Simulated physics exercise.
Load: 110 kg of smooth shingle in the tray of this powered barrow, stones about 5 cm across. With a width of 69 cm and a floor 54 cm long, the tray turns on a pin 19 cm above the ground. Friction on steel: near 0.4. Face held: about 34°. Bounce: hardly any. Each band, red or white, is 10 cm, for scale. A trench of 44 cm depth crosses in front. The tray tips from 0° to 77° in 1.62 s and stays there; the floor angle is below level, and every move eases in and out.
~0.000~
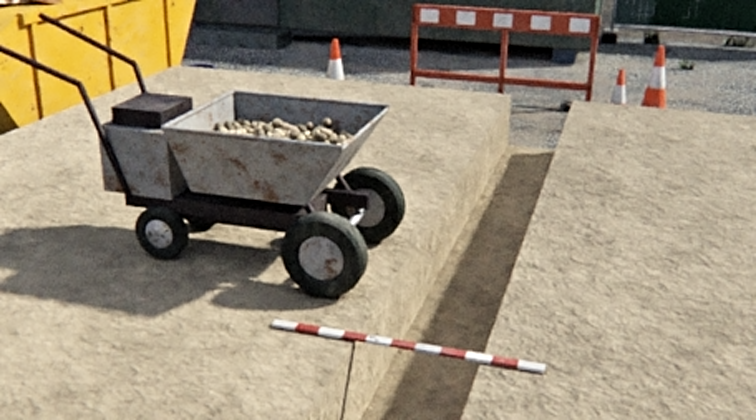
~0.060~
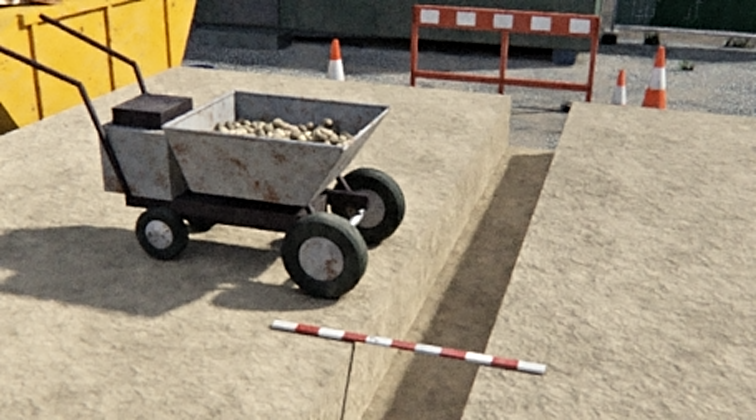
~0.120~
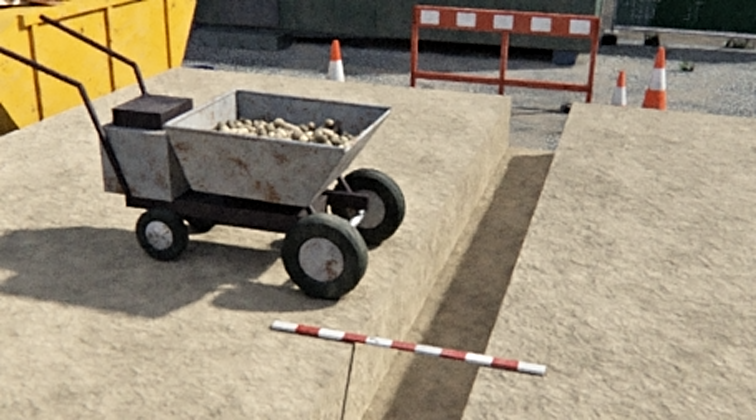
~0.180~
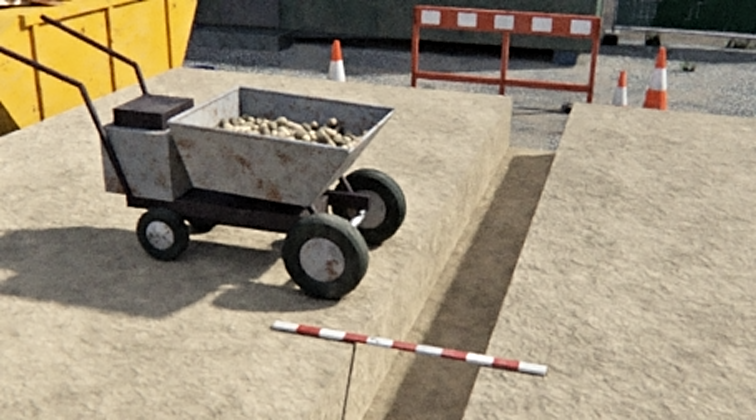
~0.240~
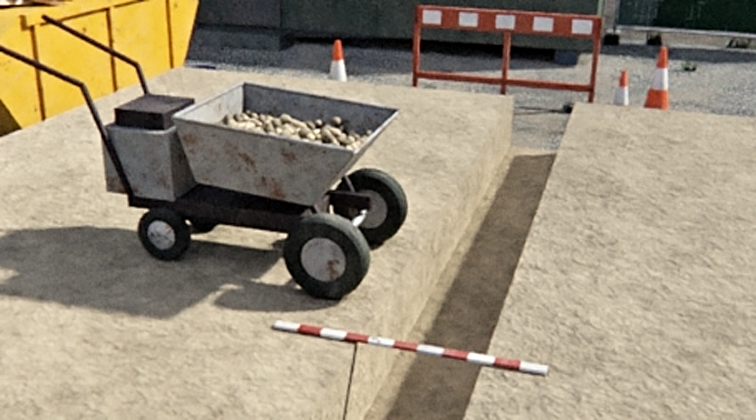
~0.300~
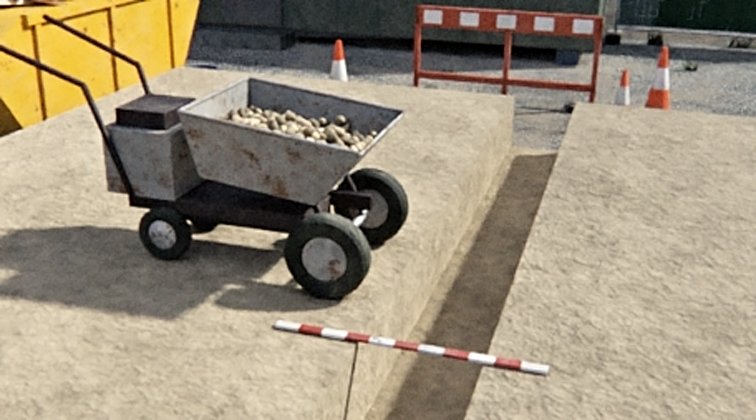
A metal cart's stone-filled tray slowly tilts down to the right beside a trench.
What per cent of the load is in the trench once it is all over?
66 %.
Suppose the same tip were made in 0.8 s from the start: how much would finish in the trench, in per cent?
Probably about 45 in a hundred.
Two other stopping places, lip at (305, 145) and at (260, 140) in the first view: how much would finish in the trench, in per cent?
About 100 per cent first, then about 100 per cent.
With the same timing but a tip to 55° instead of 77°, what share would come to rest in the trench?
Trench share: Approx. 40%.
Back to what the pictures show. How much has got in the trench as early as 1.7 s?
About 40 per cent by then.
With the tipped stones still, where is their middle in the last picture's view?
Roughly (488, 357), I'd say.
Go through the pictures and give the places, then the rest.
Lip at (343, 148), floor tilted 0°, highest stones at (307, 132), in the first picture.
The tray is at 0°, its lip at (344, 149); the top of the load is at (307, 132); the stones move at 0.1 m/s on average, in the second picture.
Lip at (346, 150), floor tilted 1°, highest stones at (300, 132); the stones move at 0.2 m/s on average, in the third picture.
The tray is at 3°, its lip at (349, 151); the top of the load is at (277, 130); the stones move at 0.2 m/s on average, in the fourth picture.
Lip at (355, 152), floor tilted 5°, highest stones at (262, 125); the stones move at 0.3 m/s on average, in the fifth picture.
Lip at (360, 154), floor tilted 7°, highest stones at (257, 120); the stones move at 0.4 m/s on average, in the sixth picture.
After 1.2 s the floor is at 65°; 99 % in the tray, 1 % in the trench; the foremost stones are at (464, 215).
After 1.7 s the floor is at 77°; 37 % in the tray, 38 % in the trench, 24 % past the trench; the foremost stones are at (602, 299).
After 2.1 s the floor is at 77°; 10 % in the tray, 55 % in the trench, 34 % past the trench; the foremost stones are at (686, 318).
After 4.0 s the floor is at 77°; 0 % in the tray, 66 % in the trench, 34 % past the trench; the foremost stones are at (728, 330).
